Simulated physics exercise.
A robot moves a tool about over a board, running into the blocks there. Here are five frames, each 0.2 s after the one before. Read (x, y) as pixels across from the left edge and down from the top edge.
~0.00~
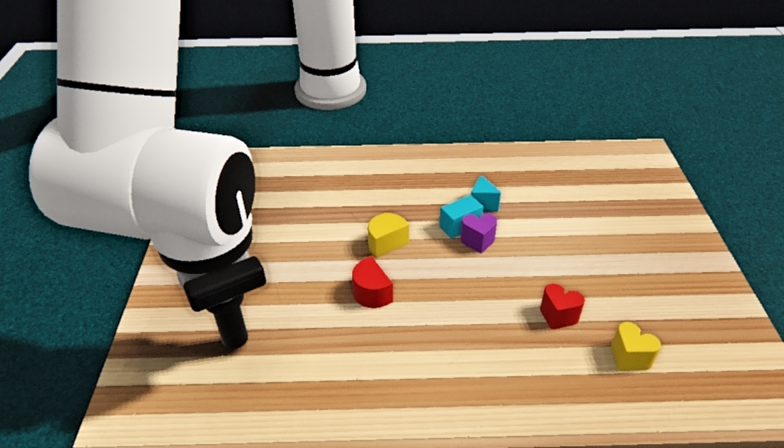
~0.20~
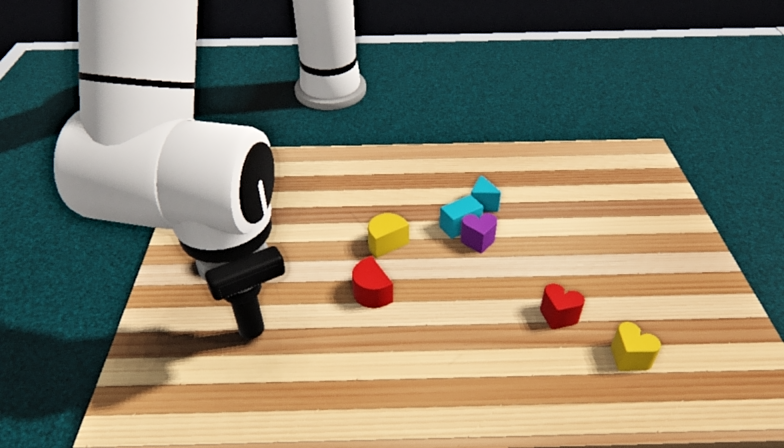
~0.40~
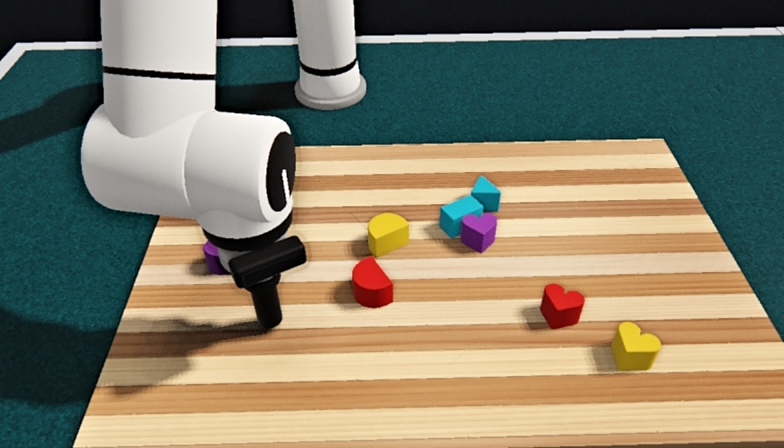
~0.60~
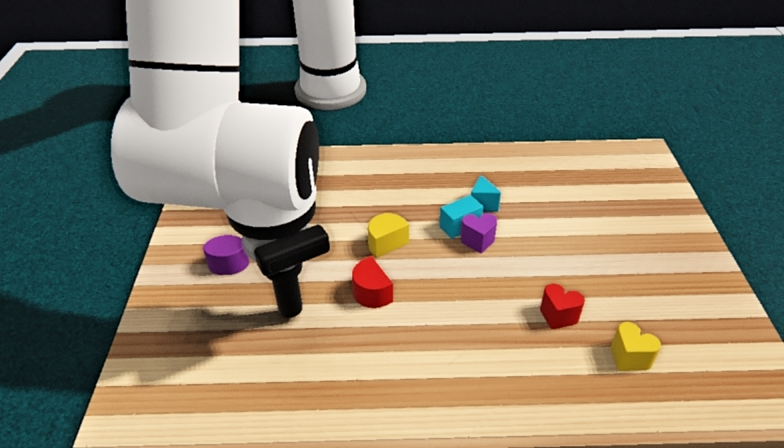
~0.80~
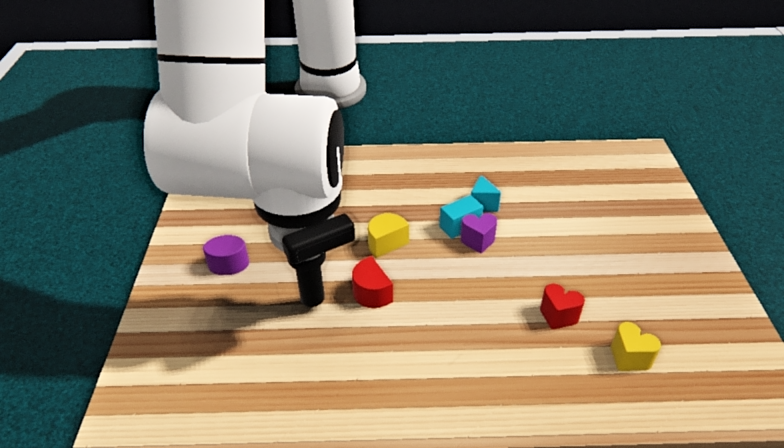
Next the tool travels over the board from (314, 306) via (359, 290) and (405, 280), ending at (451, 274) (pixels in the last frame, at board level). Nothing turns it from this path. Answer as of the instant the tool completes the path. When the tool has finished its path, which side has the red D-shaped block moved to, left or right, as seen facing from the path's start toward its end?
Right.
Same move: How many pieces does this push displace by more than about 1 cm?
Count: 1.
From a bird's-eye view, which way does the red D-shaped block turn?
Looking down: Clockwise.
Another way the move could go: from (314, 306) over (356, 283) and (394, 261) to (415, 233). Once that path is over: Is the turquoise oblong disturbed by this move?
It ends up on the same spot.
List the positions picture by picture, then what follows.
Lower end of the tool at (235, 339), tops of blocks, red D-shaped block at (370, 274), yellow D-shaped block at (386, 224), in the first picture.
Tool at (252, 329), blocks as before, in the second picture.
Tool at (270, 319), blocks as before, in the third picture.
Tool at (291, 309), blocks as before, in the fourth picture.
Tool at (313, 298), red D-shaped block at (370, 274), yellow D-shaped block at (386, 224), in the fifth picture.
The first path, step by step. One third of the way, tool at (360, 283); red D-shaped block at (389, 272), turned 15° clockwise.
Two thirds of the way, tool at (406, 272); red D-shaped block at (431, 273), turned 70° clockwise.
At the end, tool at (452, 267); red D-shaped block at (448, 277), turned 115° clockwise; yellow D-shaped block not moved.
